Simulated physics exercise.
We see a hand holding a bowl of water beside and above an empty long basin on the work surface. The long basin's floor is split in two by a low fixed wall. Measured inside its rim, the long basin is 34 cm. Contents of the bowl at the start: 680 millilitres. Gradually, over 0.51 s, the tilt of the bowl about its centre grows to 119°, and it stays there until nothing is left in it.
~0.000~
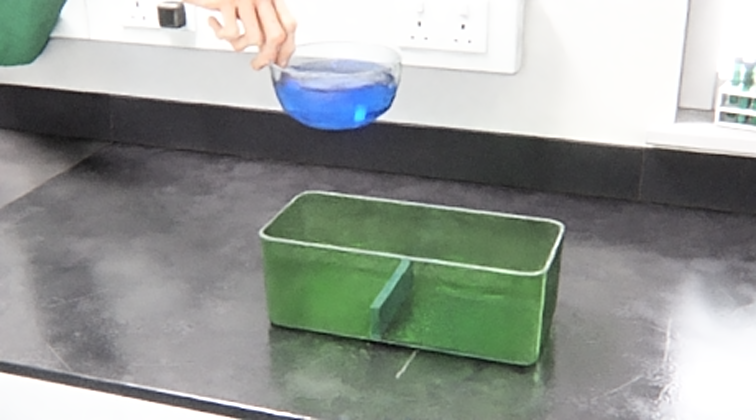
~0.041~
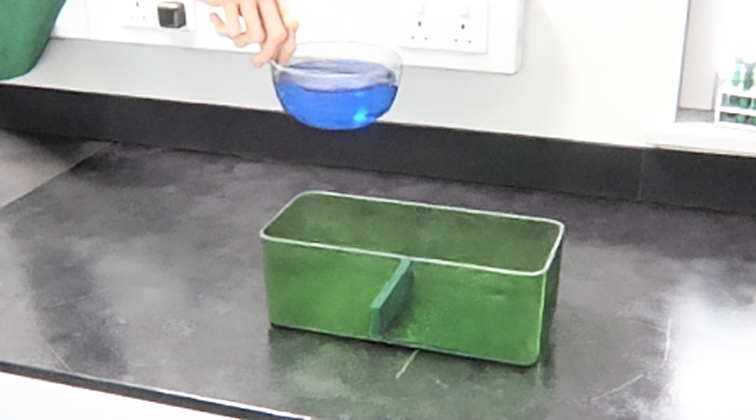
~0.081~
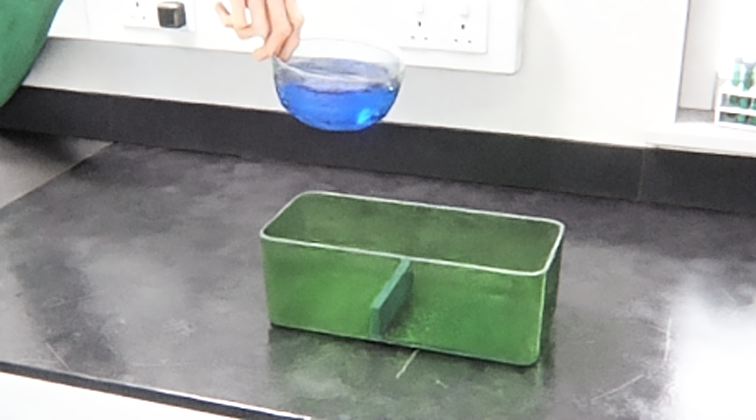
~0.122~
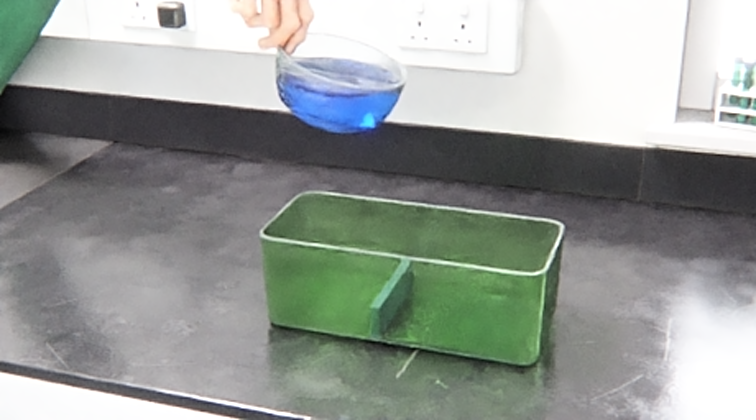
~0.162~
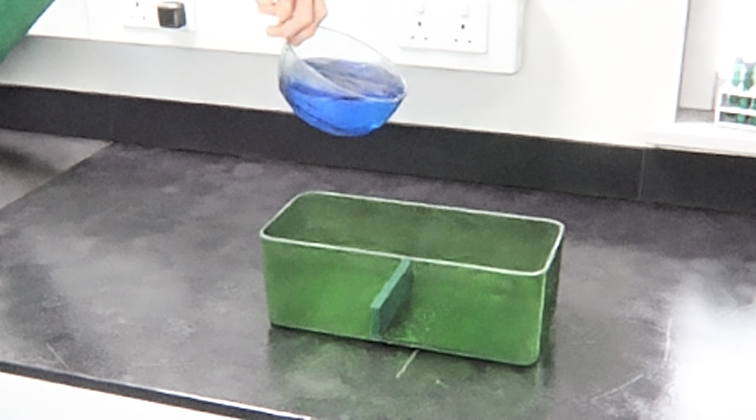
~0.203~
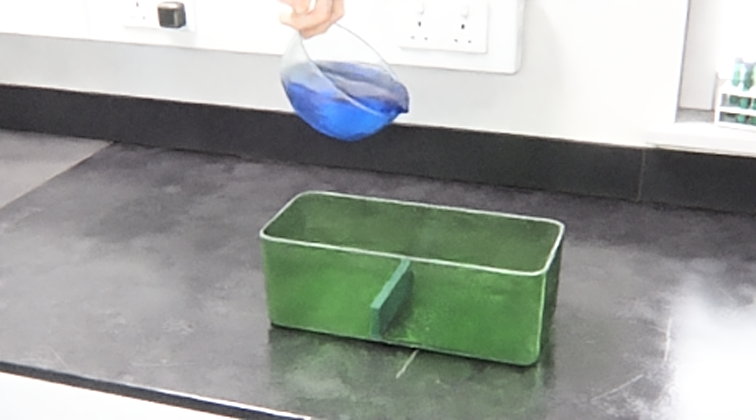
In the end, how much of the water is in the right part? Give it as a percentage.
Roughly 75 percent is in the right part.
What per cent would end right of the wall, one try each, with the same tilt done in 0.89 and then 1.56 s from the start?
85 then 95 %.
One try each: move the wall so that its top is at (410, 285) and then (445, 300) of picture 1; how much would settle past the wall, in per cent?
65 % and 30 %.
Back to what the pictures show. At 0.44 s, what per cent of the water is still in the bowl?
Fraction remaining: Approx. 5 per cent.
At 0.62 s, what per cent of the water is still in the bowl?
Around 0 in a hundred.
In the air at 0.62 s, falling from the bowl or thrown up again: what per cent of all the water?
6 per cent or so.
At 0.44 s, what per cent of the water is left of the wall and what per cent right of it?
Left roughly 0, right roughly 46.
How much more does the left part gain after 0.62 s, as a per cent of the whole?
5 %.
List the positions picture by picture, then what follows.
In the first frame, it leans 0°; its right rim is at (398, 65); the water meets the walls at (281, 68) and (396, 78); the long basin's rim runs from (281, 214) to (555, 249); the wall's top is at (393, 282).
In the second frame, it leans 2°; its right rim is at (398, 67); the water meets the walls at (282, 67) and (396, 79).
In the third frame, it leans 7°; its right rim is at (401, 73); the water meets the walls at (283, 65) and (398, 81).
In the fourth frame, it leans 16°; its right rim is at (403, 84); the water meets the walls at (286, 64) and (400, 85).
In the fifth frame, it leans 27°; its right rim is at (403, 97); the water meets the walls at (287, 63) and (404, 89).
In the sixth frame, it leans 41°; its right rim is at (400, 113); the water meets the walls at (291, 64) and (389, 89); 5 per cent is over the edge.
After 0.44 s the tilt is 114° and 5 per cent is still to pour, 0 is left of the wall and 45 right of it.
After 0.62 s the tilt is 119° and 0 per cent is still to pour, 16 is left of the wall and 78 right of it.
After 0.81 s the tilt is 119° and 0 per cent is still to pour, 20 is left of the wall and 75 right of it.
After 1.01 s the tilt is 119° and 0 per cent is still to pour, 22 is left of the wall and 75 right of it.
In the end 22 per cent lies left of the wall, 75 right of it and 3 outside.
